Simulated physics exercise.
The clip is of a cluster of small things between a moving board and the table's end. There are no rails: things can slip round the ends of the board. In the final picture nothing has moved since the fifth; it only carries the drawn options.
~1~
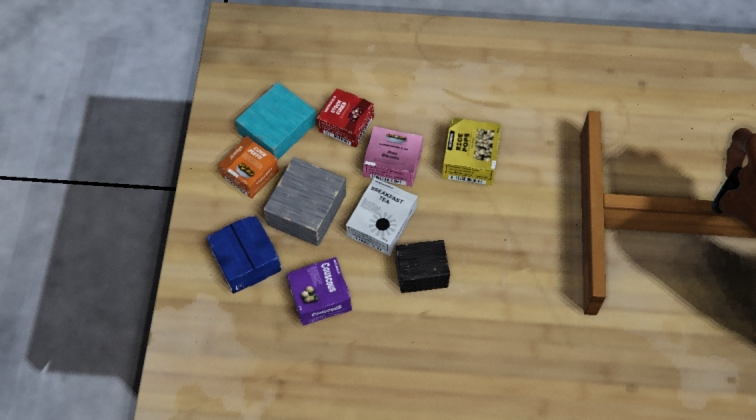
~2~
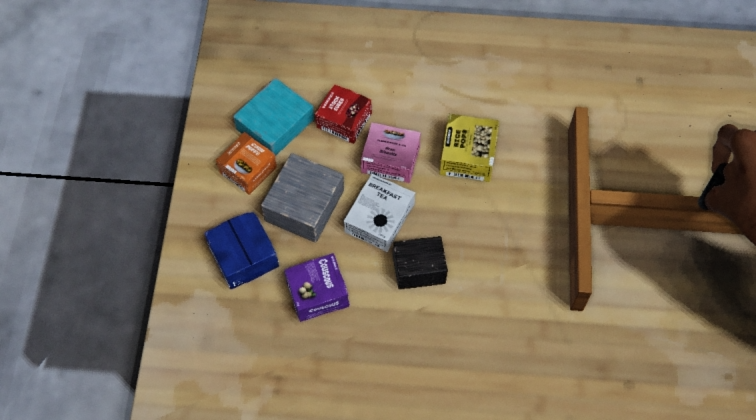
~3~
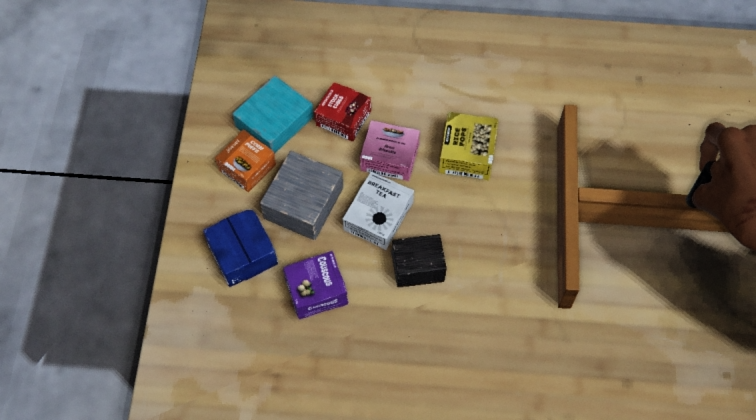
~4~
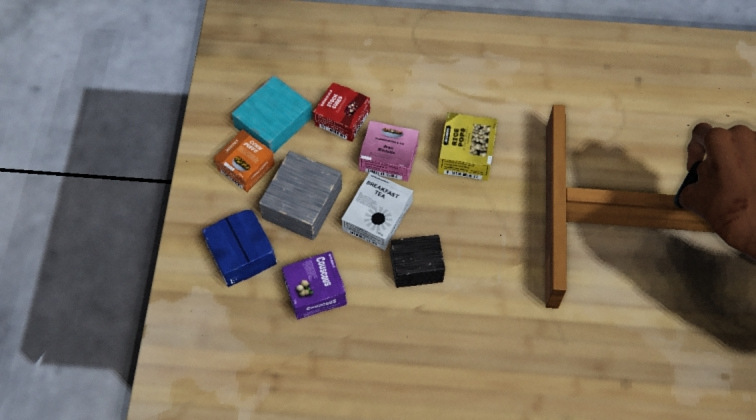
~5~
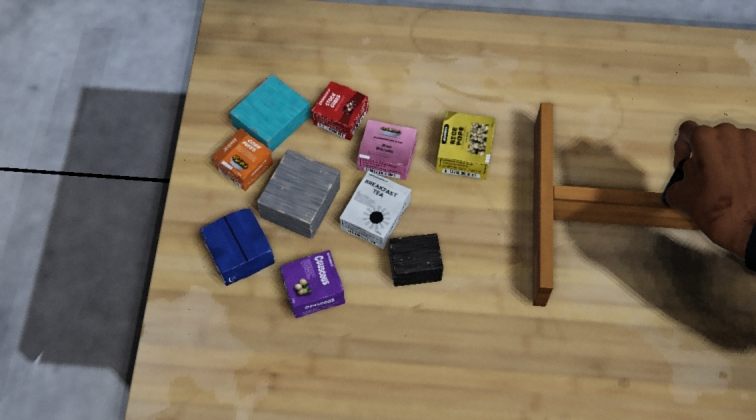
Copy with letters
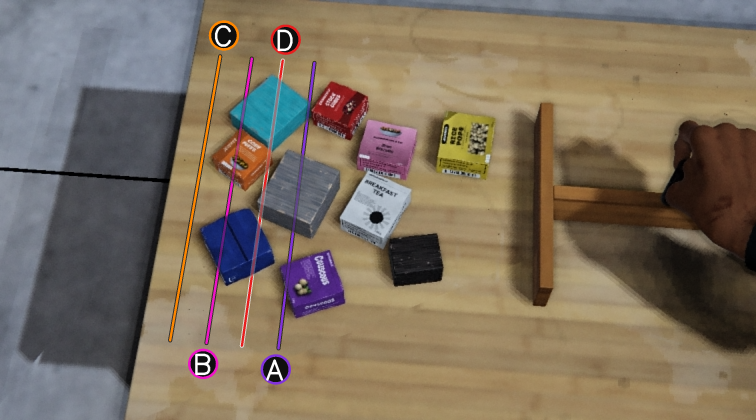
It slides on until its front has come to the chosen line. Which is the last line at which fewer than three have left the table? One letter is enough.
The farthest such stop is D.
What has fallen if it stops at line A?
The orange packet.
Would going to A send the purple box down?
No.
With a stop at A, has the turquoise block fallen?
No.
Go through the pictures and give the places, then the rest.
In the first frame, white packet (382, 217); red box (346, 118); yellow box (471, 151).
In the second frame, board (584, 195); orange packet (247, 163).
In the third frame, board (571, 193); black block (419, 261).
In the fourth frame, board (559, 193); turquoise block (272, 115).
In the fifth frame, board (547, 191); grey block (300, 195); white packet (376, 210); red box (340, 111).
On the marked copy, A at (298, 196); B at (231, 191); C at (197, 188); D at (264, 193).
With D. Early on, board (445, 183); red box (334, 110); yellow box (412, 143).
Further on, board (342, 176); orange packet (202, 148); turquoise block (226, 96).
At the end, board (266, 171); grey block over the edge; orange packet over the edge; two fallen.
As for the rest, A is within the limit but short; B drops four; C drops six.
